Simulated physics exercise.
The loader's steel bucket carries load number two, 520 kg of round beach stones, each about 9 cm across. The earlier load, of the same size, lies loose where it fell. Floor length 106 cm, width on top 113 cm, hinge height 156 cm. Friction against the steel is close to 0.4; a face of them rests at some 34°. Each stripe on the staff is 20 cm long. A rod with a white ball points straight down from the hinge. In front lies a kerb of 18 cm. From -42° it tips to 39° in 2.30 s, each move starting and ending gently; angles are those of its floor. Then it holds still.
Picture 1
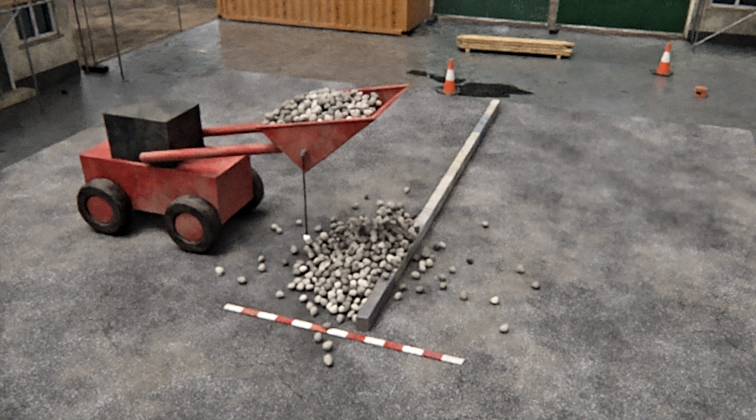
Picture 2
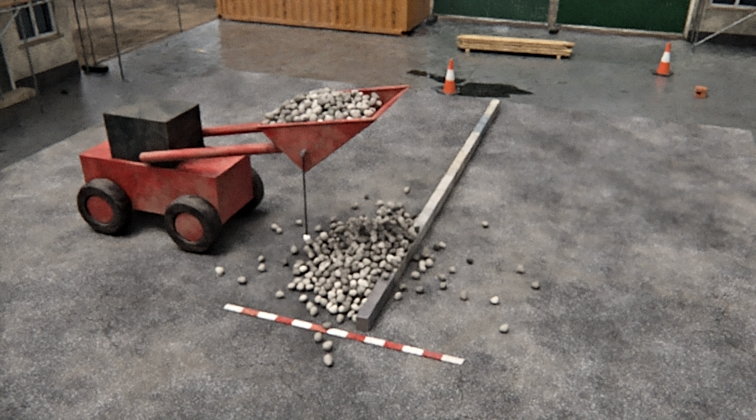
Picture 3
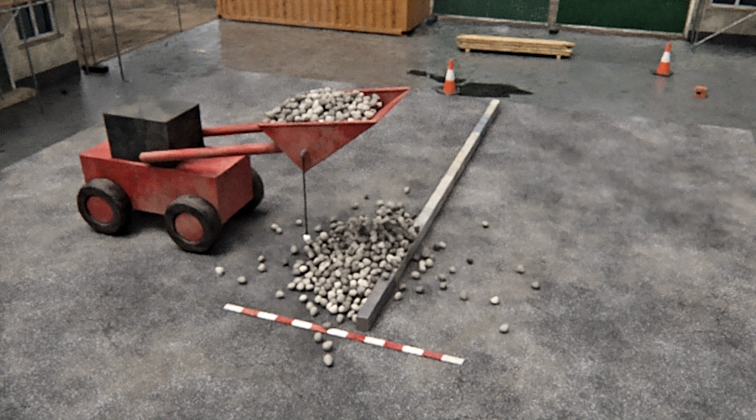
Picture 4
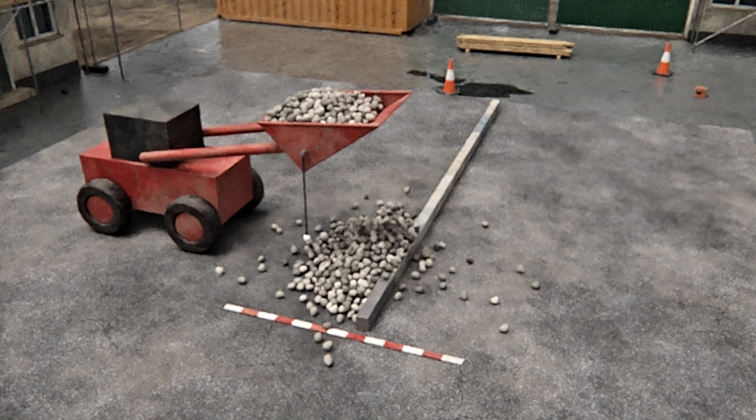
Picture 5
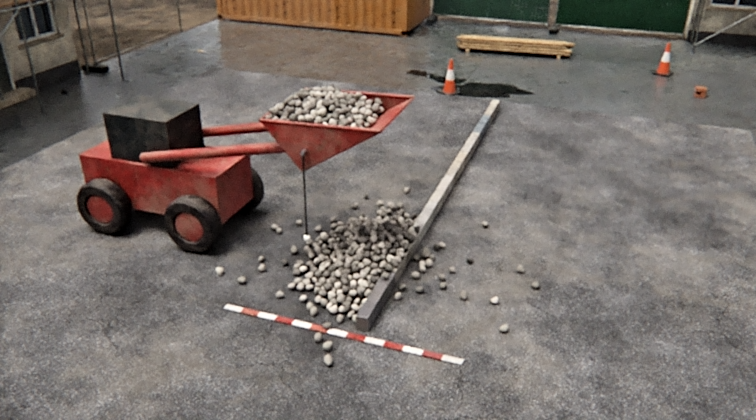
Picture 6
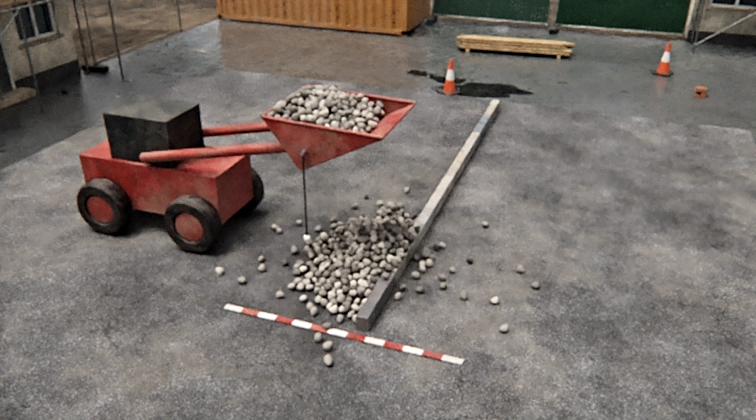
A red toy-like loader stood still beside a loose pile of stones against a long kerb while its raised, stone-filled bucket slowly tilted a little, the right-hand lip dipping slightly.
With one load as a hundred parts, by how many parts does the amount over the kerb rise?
Some 94 per cent is added.
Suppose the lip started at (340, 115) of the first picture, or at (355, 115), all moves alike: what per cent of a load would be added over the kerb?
Near 45 per cent from the first place, 70 from the second.
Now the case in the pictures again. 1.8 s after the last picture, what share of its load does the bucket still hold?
About 20 per cent.
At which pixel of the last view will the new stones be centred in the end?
Their middle is at about (448, 270).
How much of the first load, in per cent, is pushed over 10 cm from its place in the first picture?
Roughly 5 per cent of them.
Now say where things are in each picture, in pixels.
In the first picture, the bucket is at -42°, its lip at (375, 118); the top of the load is at (344, 99). The earlier load is highest near (378, 241), 29 cm above ground level, 97 % on this side of the kerb, 4 % over the kerb.
In the second picture, lip at (376, 119), floor tilted -41°, highest stones at (345, 99).
In the third picture, lip at (377, 122), floor tilted -40°, highest stones at (331, 98).
In the fourth picture, the bucket is at -37°, its lip at (379, 126); the top of the load is at (329, 97).
In the fifth picture, lip at (381, 132), floor tilted -33°, highest stones at (321, 94).
In the sixth picture, lip at (383, 138), floor tilted -28°, highest stones at (314, 92).
Then, 1.1 s after the last picture the floor is at 26°; in per cent of one load, 94 in the bucket, 102 on this side of the kerb, 4 over the kerb; the foremost stones are at (490, 277).
Then, 1.8 s after the last picture the floor is at 39°; in per cent of one load, 18 in the bucket, 121 on this side of the kerb, 61 over the kerb; the foremost stones are at (502, 292).
Then, 2.2 s after the last picture the floor is at 39°; in per cent of one load, 0 in the bucket, 112 on this side of the kerb, 89 over the kerb; the foremost stones are at (537, 297).
Then, 4.9 s after the last picture the floor is at 39°; in per cent of one load, 0 in the bucket, 103 on this side of the kerb, 97 over the kerb; the foremost stones are at (591, 302). Net gain over the kerb, 94.
